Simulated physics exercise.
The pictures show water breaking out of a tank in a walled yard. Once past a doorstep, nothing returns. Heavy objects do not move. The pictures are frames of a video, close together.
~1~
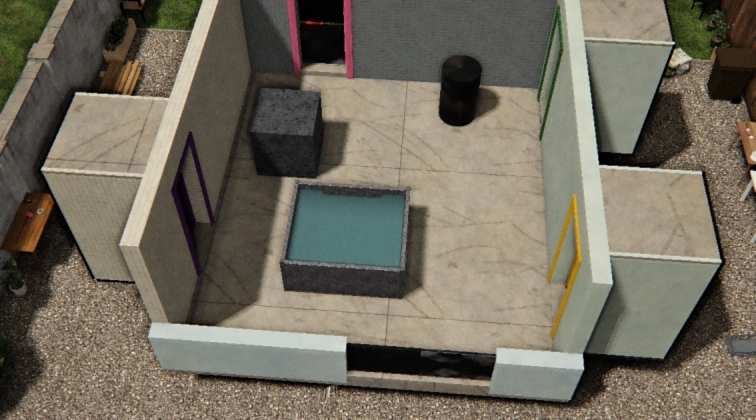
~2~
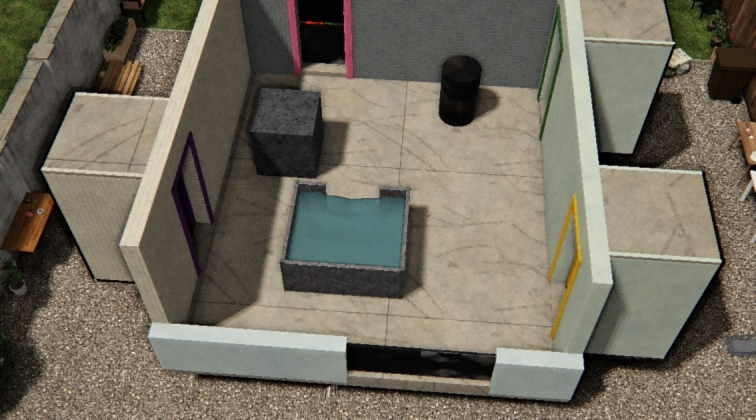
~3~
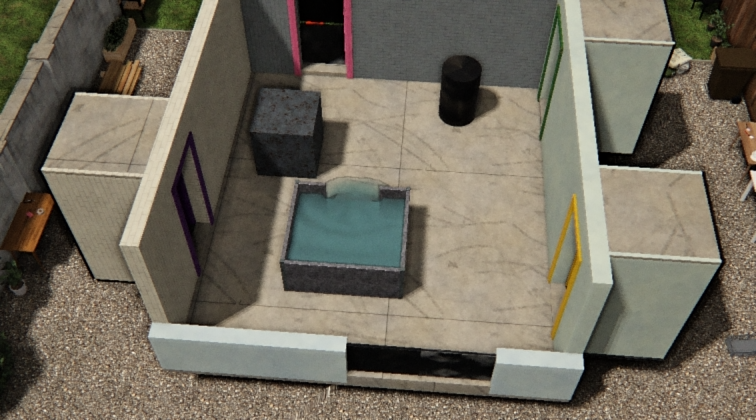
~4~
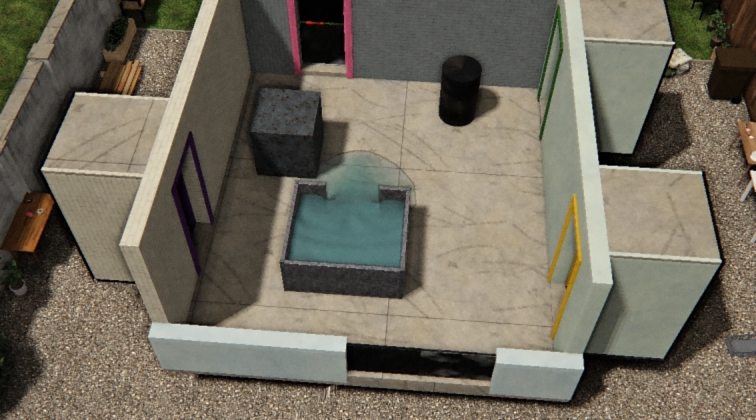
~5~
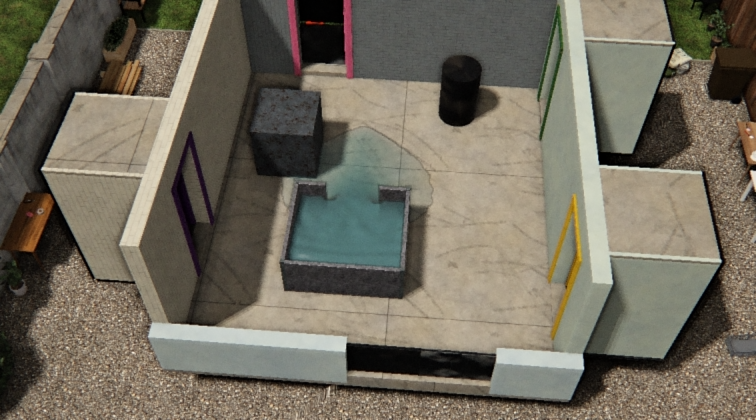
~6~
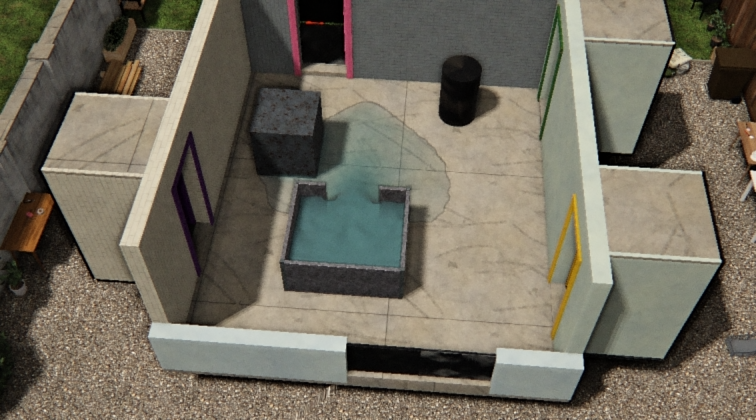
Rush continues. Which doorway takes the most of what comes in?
The pink doorway.
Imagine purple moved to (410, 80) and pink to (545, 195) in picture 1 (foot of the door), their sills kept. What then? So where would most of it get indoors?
Door with the most inflow: The purple one.
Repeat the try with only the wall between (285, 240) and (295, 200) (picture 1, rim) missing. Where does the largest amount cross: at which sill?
My answer: The purple one.
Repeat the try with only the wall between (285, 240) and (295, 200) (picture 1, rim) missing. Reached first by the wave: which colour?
I'd go with the purple one.
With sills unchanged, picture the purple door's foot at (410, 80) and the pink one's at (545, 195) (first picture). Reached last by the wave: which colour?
That would be the one in yellow.
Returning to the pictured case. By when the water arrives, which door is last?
I'd go with the yellow-painted one.
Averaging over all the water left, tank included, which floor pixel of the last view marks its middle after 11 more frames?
It is near (367, 186).
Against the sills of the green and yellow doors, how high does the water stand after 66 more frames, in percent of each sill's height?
Near 60 and 100 per cent, in that order.
A moment on, water covers 30 % of the floor; yellow door not reached, purple door not reached, green door not reached, pink door a trickle in.
Next, water covers 40 % of the floor; yellow door not reached, purple door wet at the sill, nothing in, green door wet at the sill, nothing in, pink door some in.
Then, water covers 45 % of the floor; yellow door not reached, purple door wet at the sill, nothing in, green door some in, pink door a lot in.
Later, water covers 75 % of the floor; yellow door wet at the sill, nothing in, purple door wet at the sill, nothing in, green door some in, pink door a lot in.
In the end, water covers 95 % of the floor; yellow door wet at the sill, nothing in, purple door wet at the sill, nothing in, green door some in, pink door a lot in; the pink door has let in the most.
